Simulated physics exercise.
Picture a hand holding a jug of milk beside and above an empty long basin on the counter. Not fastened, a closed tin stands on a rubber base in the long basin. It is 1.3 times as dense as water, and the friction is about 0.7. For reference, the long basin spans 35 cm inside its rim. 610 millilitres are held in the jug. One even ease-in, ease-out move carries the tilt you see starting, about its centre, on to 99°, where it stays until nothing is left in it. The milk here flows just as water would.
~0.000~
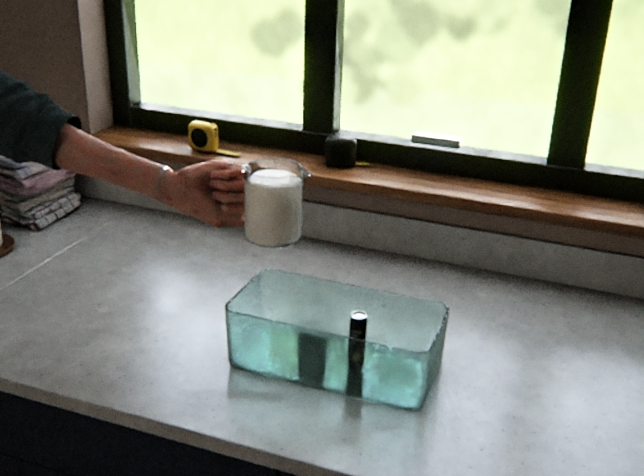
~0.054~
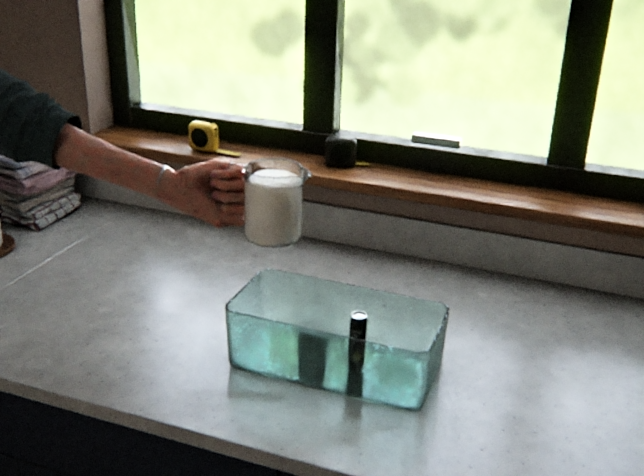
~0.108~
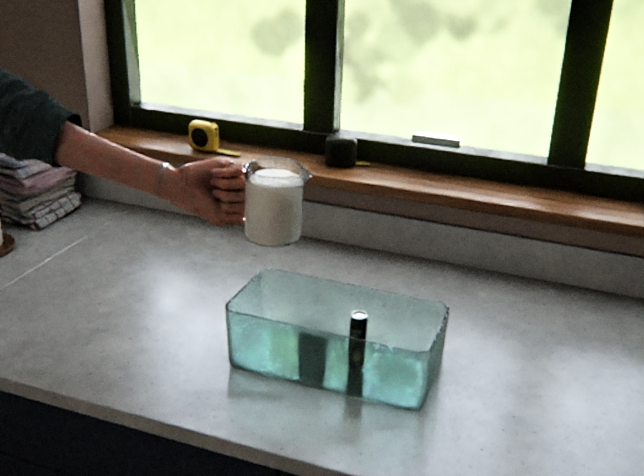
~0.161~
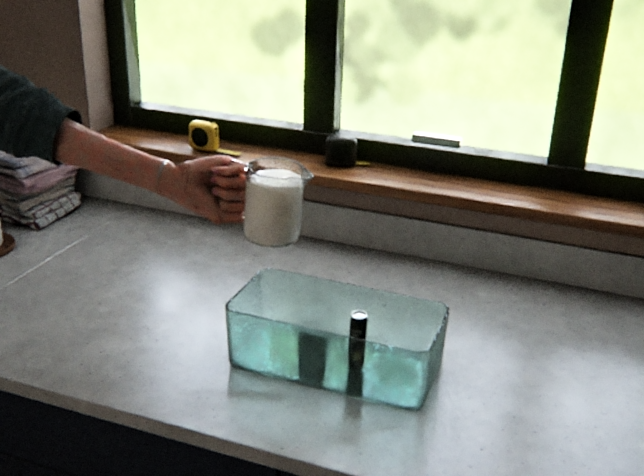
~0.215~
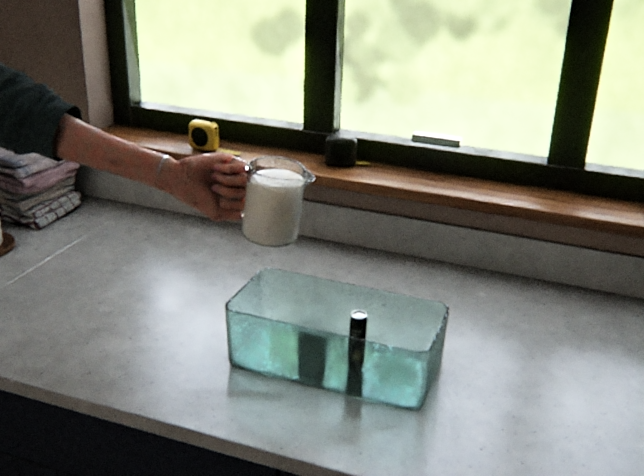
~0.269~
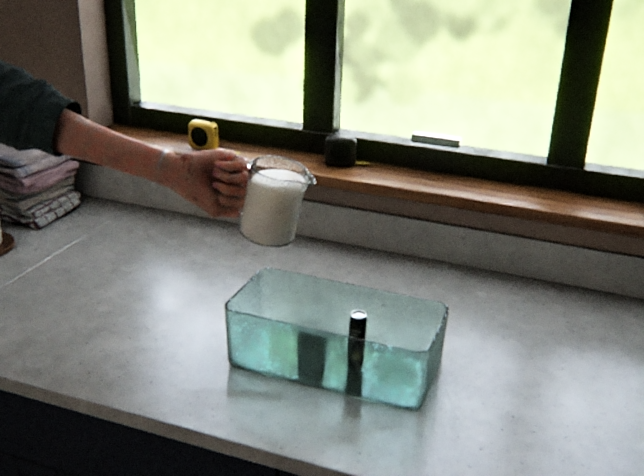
In this clip, a hand holds a glass jug of milk above and beside a long greenish glass basin with a dark upright tin inside, and the jug, level at first, slowly tilts slightly to the right.
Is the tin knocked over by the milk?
Yes.
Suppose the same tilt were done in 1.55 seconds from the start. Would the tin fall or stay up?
With that tilt, the tin tips.
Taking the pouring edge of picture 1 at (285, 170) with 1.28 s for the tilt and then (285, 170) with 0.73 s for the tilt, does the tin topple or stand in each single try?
The tin stays vertical the first time and stays vertical the second time.
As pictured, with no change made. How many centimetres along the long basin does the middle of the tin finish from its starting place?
7.0 cm.
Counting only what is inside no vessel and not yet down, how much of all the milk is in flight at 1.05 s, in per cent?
Roughly 22 %.
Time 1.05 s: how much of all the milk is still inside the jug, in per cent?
42 per cent or so.
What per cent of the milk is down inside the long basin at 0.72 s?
Around 2%.
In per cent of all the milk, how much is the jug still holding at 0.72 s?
Some 86 per cent.
By 0.72 s the tilt is 59° and 86 per cent is still to pour; the tin stands where it began.
By 1.05 s the tilt is 92° and 41 per cent is still to pour; the tin stands where it began.
By 1.40 s the tilt is 99° and 8 per cent is still to pour; the tin lies on its side.
By 1.78 s the tilt is 99° and 1 per cent is still to pour; the tin lies on its side.
At rest the tin lies on its side.
